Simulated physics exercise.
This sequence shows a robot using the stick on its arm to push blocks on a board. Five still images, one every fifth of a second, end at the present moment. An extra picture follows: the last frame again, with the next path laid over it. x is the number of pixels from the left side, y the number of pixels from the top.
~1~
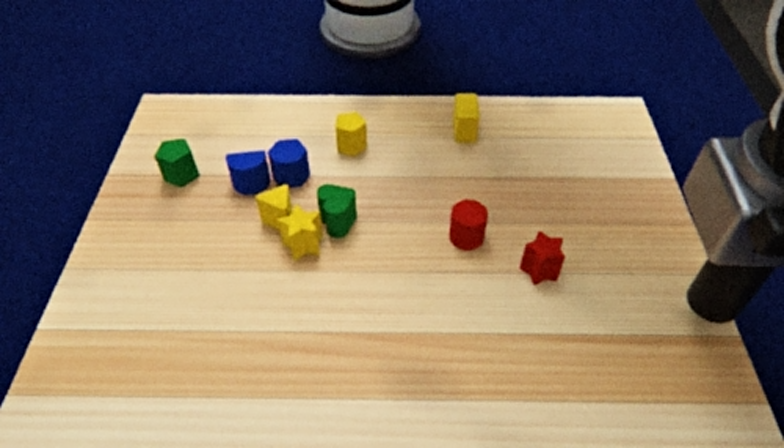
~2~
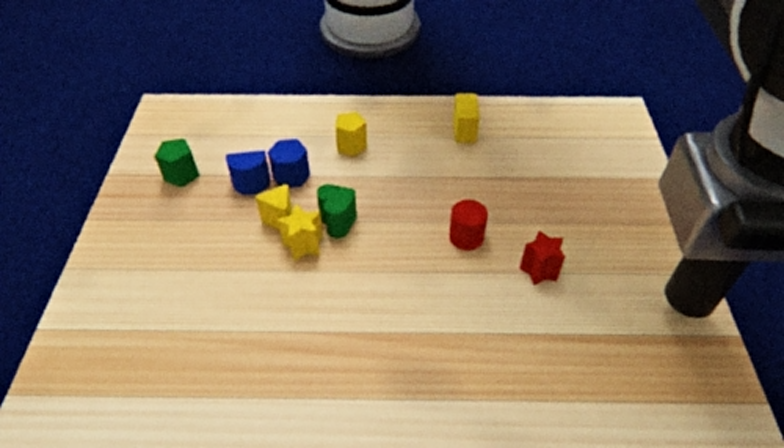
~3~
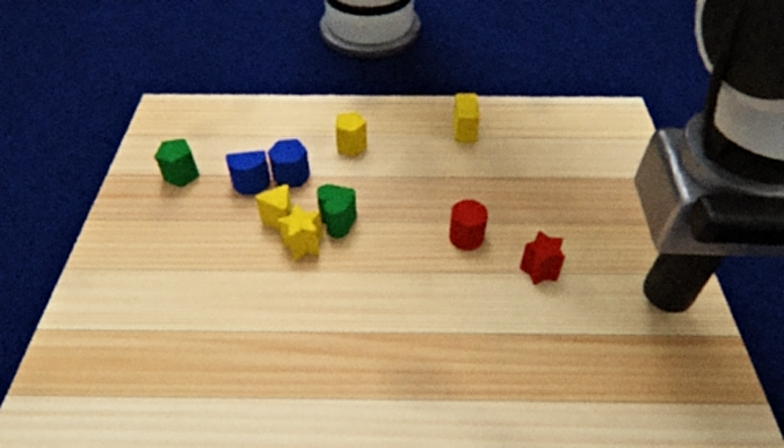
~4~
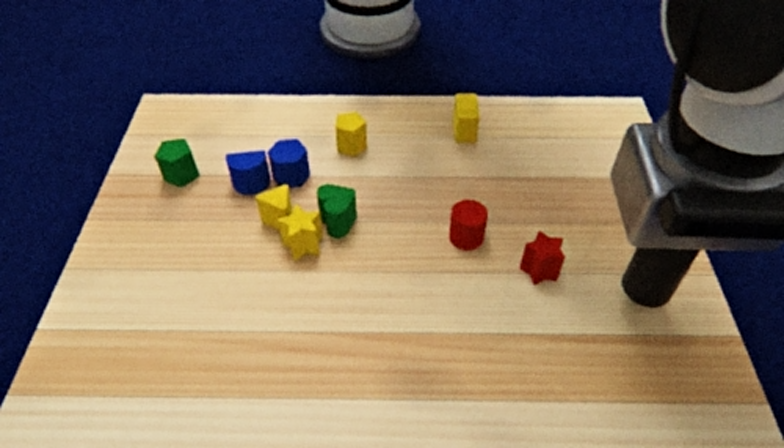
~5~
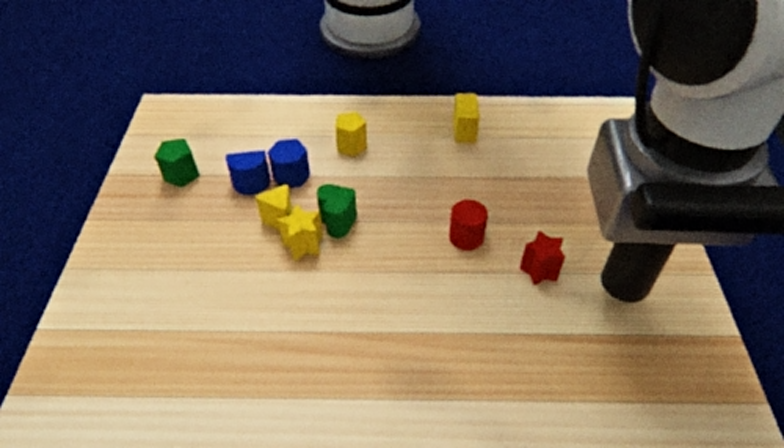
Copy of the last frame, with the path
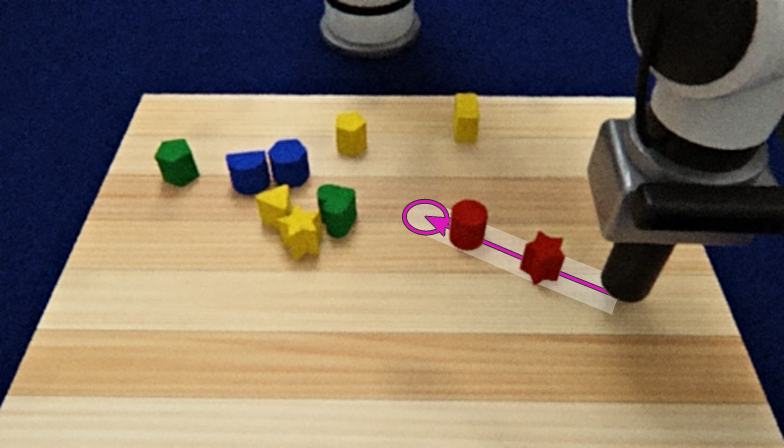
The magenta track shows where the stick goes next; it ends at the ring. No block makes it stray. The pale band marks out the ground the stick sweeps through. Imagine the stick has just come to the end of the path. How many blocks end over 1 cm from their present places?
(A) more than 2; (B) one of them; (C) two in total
It's C.
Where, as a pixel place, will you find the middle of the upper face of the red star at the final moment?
The centre of its top face lies at (391, 193).
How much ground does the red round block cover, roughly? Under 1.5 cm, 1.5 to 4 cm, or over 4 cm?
The best fit is over 4 cm.
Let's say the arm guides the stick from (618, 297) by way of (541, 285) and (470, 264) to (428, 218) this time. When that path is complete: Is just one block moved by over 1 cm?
Going by the path, no.
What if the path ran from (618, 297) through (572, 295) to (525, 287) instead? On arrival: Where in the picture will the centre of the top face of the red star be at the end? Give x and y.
Put as a pixel place, it's (519, 233).
The line goes in a line from (618, 297) to (426, 217).
The first path, step by step. One third of the way, stick at (551, 254); red star at (515, 238).
Two thirds of the way, stick at (486, 227); red round block at (425, 198); red star at (450, 214).
At the end, stick at (426, 203); green heart-shaped block unmoved; red round block at (366, 180); red star at (391, 193).
